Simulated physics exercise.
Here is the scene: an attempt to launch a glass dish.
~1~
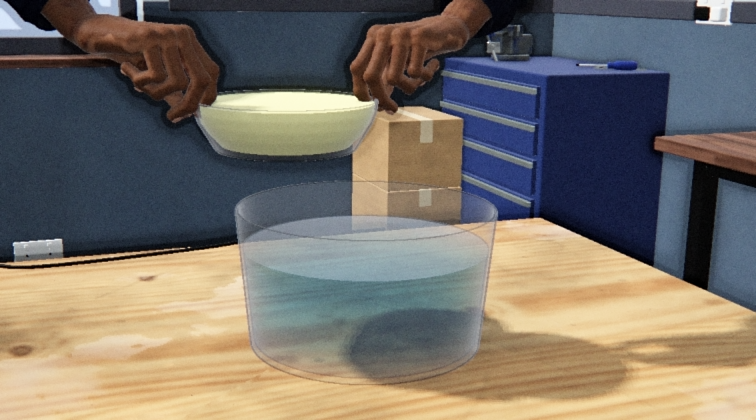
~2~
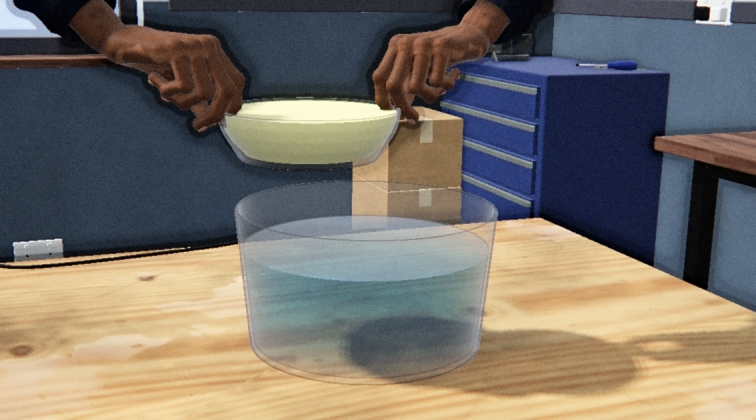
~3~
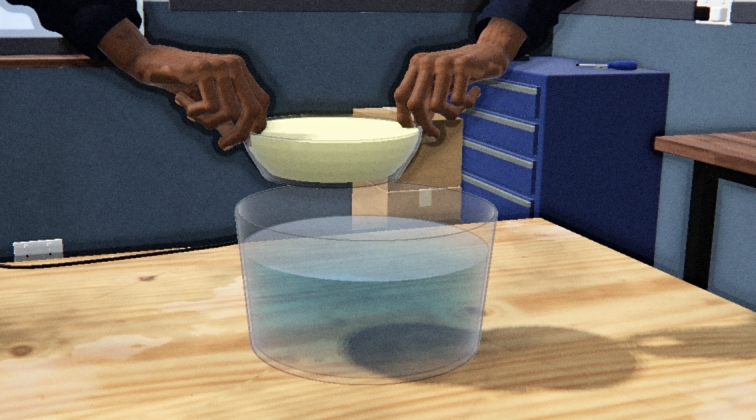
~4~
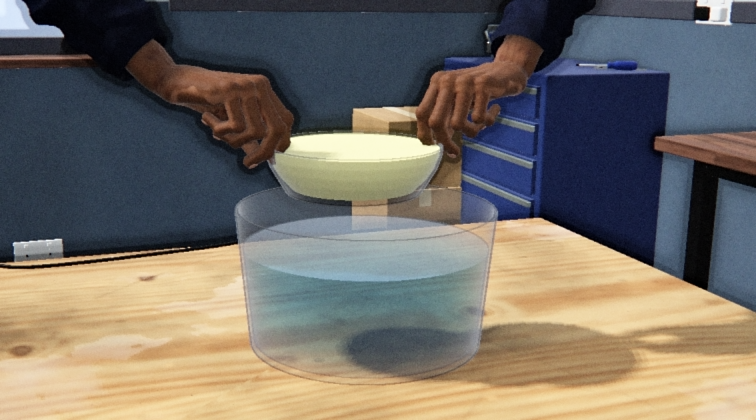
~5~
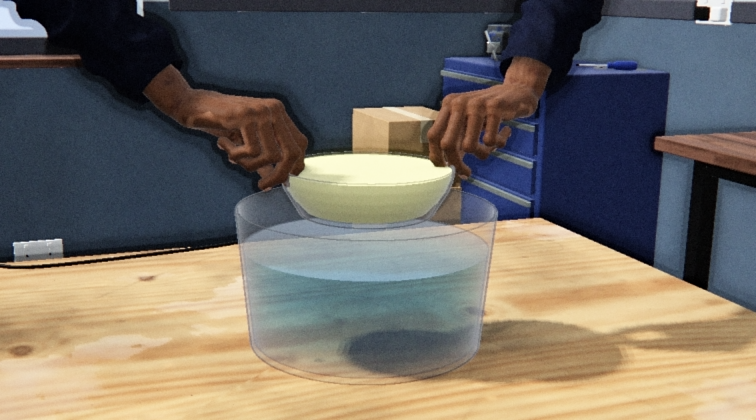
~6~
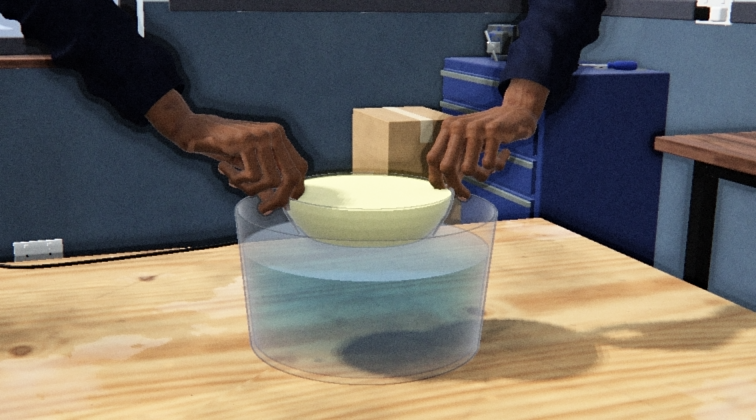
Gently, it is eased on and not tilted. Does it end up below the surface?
Yes.
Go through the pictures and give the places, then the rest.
In the first frame, dish (286, 122) nearly full; above the basin.
In the second frame, dish nearly full, surface at (309, 112); coming down.
In the third frame, dish (332, 148) nearly full; lower.
In the fourth frame, dish nearly full, surface at (354, 148); lower still.
In the fifth frame, dish (367, 187) nearly full; close to the surface.
In the sixth frame, dish nearly full, surface at (367, 193); just over the surface.
A moment on, the dish dips into the water.
Further on, water pours in over its rim.
When it is over, the dish lies on the bottom.
